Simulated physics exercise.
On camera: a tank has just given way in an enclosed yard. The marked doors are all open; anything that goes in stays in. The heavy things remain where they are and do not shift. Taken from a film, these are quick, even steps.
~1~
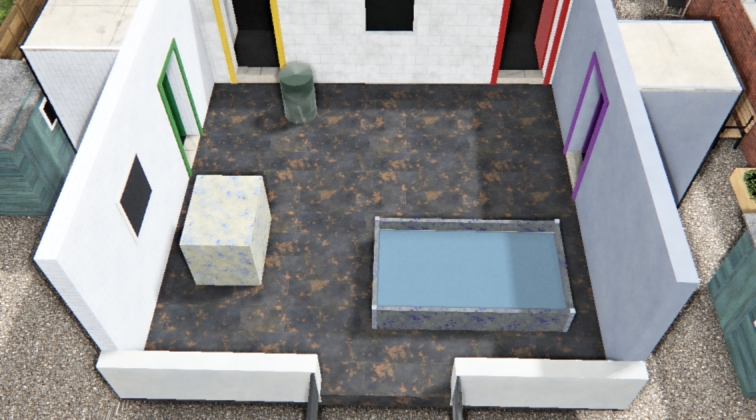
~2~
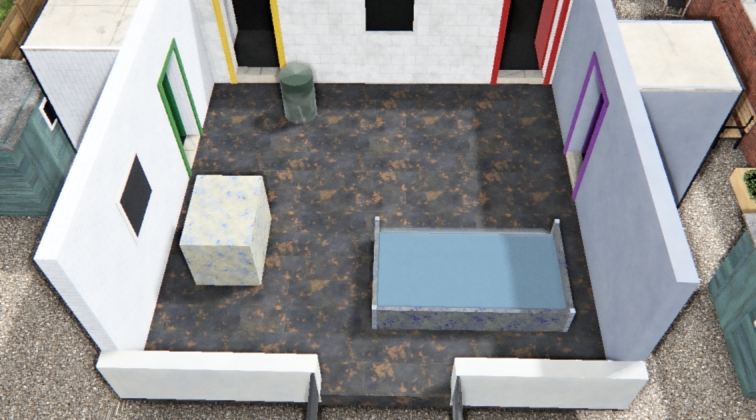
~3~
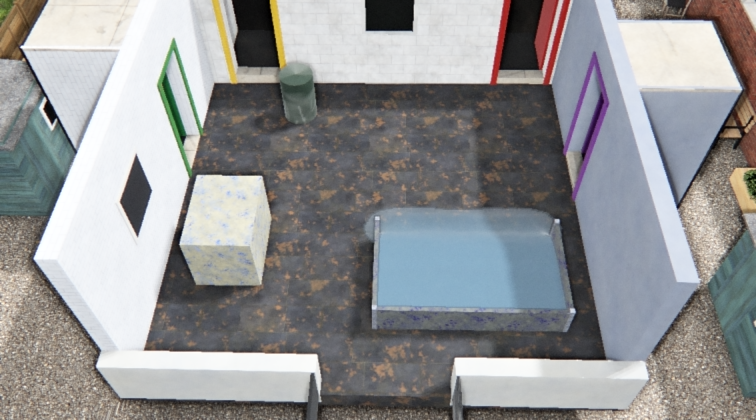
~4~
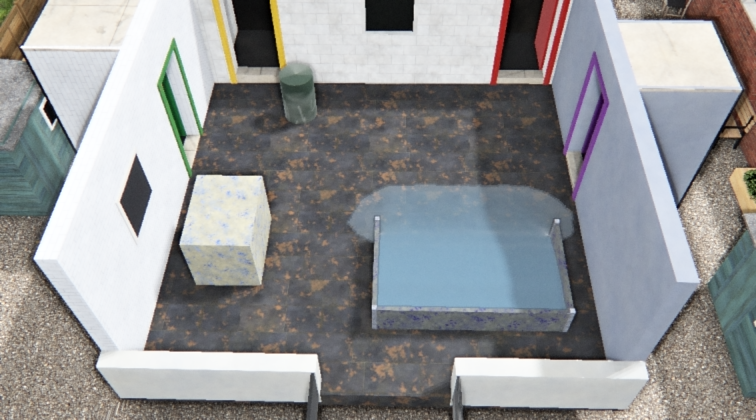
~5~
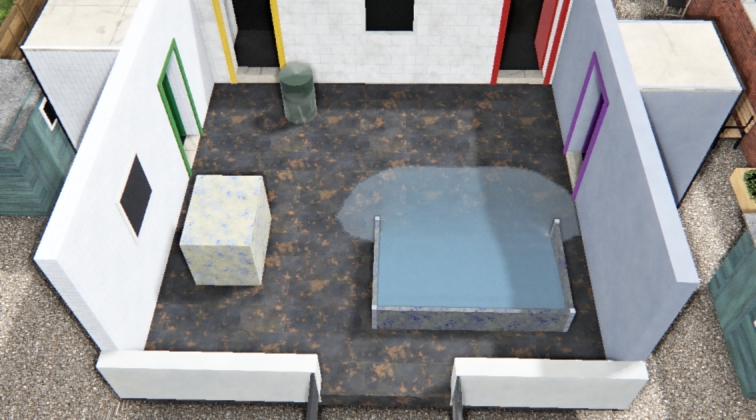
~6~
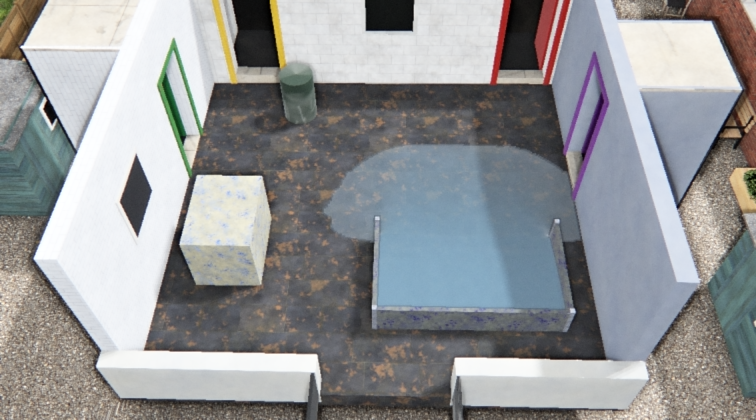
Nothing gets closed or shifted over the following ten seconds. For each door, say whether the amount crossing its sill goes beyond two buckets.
One by one: The purple door stays within two buckets of inflow. The green door passes two buckets of inflow. The red door passes two buckets of inflow. The yellow door stays within two buckets of inflow.
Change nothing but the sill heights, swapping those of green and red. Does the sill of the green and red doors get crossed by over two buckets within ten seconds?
I expect the green door remains below while the red one tops the limit.
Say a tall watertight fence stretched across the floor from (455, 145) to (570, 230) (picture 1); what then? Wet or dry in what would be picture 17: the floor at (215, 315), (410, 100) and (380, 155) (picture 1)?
Results in order: Bone-dry / swamped / swamped.
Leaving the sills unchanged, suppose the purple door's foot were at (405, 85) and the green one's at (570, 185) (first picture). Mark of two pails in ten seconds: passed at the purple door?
Result for purple: It ends up above.
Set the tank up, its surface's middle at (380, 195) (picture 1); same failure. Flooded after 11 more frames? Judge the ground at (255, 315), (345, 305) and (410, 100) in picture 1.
The first spot ends up left untouched, the second left untouched and the third sodden.
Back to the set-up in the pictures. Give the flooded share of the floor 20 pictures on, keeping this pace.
I'd say 55 per cent.
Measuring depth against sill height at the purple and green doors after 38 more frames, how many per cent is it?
Depth ratios, approx.: 50 and 190 percent.
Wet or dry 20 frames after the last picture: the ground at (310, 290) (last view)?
At that place: Dry.
A moment on, water covers 40 % of the floor; the purple door wet at the sill, nothing in, the green door not reached, the red door not reached, the yellow door not reached.
Next, water covers 50 % of the floor; the purple door wet at the sill, nothing in, the green door not reached, the red door under two buckets in, the yellow door not reached.
Then, water covers 55 % of the floor; the purple door wet at the sill, nothing in, the green door not reached, the red door over two buckets in, the yellow door wet at the sill, nothing in.
Later, water covers 65 % of the floor; the purple door wet at the sill, nothing in, the green door under two buckets in, the red door over two buckets in, the yellow door wet at the sill, nothing in.
In the end, water covers 90 % of the floor; the purple door wet at the sill, nothing in, the green door over two buckets in, the red door over two buckets in, the yellow door wet at the sill, nothing in.
